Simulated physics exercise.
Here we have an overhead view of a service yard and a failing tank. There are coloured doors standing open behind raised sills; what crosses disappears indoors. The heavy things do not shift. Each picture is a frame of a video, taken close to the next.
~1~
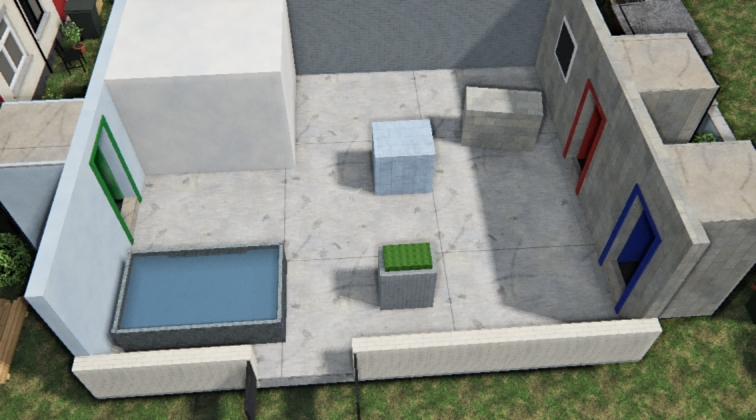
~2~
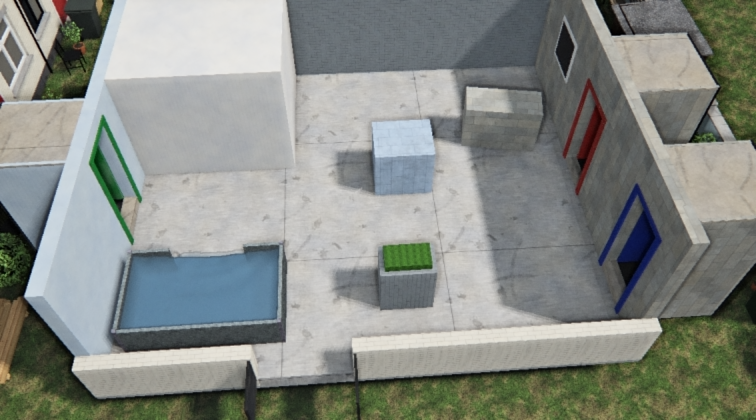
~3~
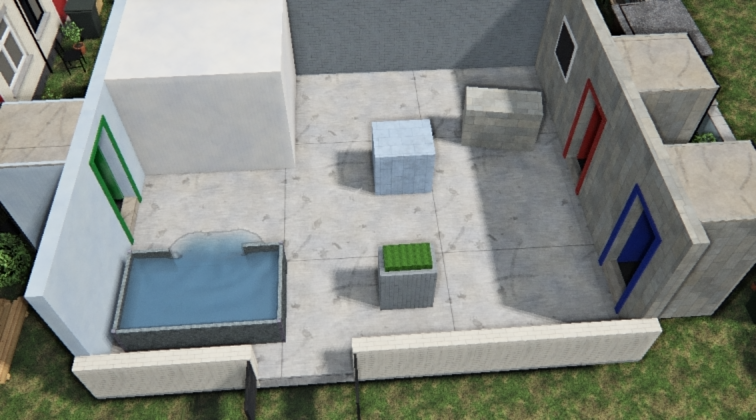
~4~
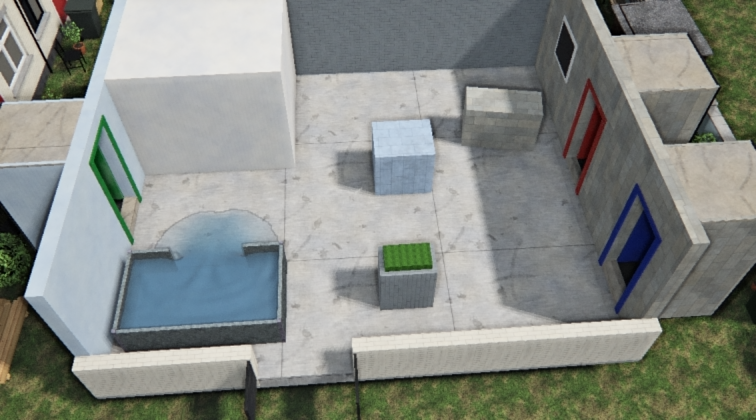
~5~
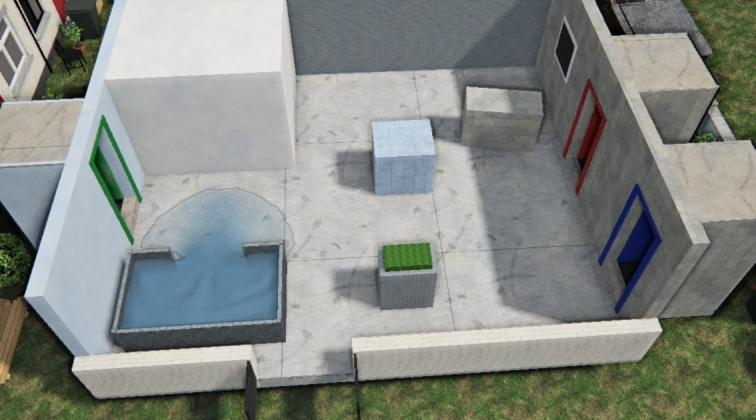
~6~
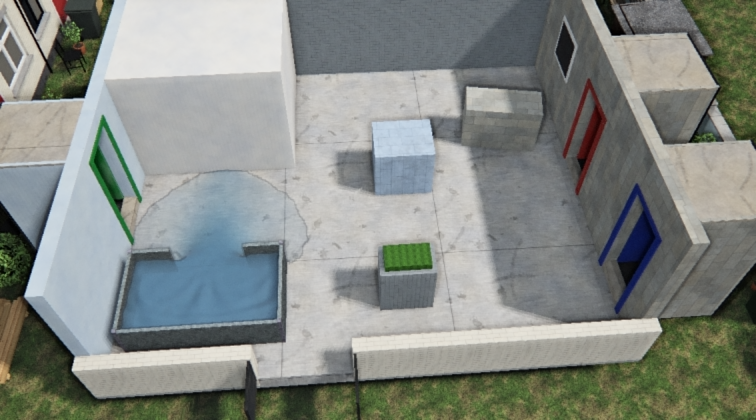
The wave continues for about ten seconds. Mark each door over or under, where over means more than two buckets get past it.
Green door - under; blue door - under; red door - under.
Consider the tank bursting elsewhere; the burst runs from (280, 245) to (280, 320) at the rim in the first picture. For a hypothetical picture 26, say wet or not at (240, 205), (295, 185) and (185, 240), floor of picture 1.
Untouched, untouched, untouched.
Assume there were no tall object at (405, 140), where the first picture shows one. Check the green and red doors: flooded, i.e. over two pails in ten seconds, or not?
The green door falls short, and the red door tops the mark.
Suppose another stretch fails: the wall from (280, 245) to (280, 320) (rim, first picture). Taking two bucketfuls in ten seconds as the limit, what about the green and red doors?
Then the green one comes in low, and the red one overshoots.
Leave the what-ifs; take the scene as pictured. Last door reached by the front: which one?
Answer is the red one.
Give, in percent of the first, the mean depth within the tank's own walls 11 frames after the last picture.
About 50 per cent.
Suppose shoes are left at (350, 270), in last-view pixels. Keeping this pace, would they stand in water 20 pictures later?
Lab note - point status: Unflooded.
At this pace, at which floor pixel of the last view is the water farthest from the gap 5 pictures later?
Farthest reach: About (311, 156).
A moment on, water covers 15 % of the floor; the green door wet at the sill, nothing in, the blue door not reached, the red door not reached.
Next, water covers 20 % of the floor; the green door wet at the sill, nothing in, the blue door not reached, the red door not reached.
Then, water covers 35 % of the floor; the green door under two buckets in, the blue door not reached, the red door not reached.
Later, water covers 70 % of the floor; the green door under two buckets in, the blue door not reached, the red door not reached.
In the end, water covers 90 % of the floor; the green door under two buckets in, the blue door wet at the sill, nothing in, the red door under two buckets in.
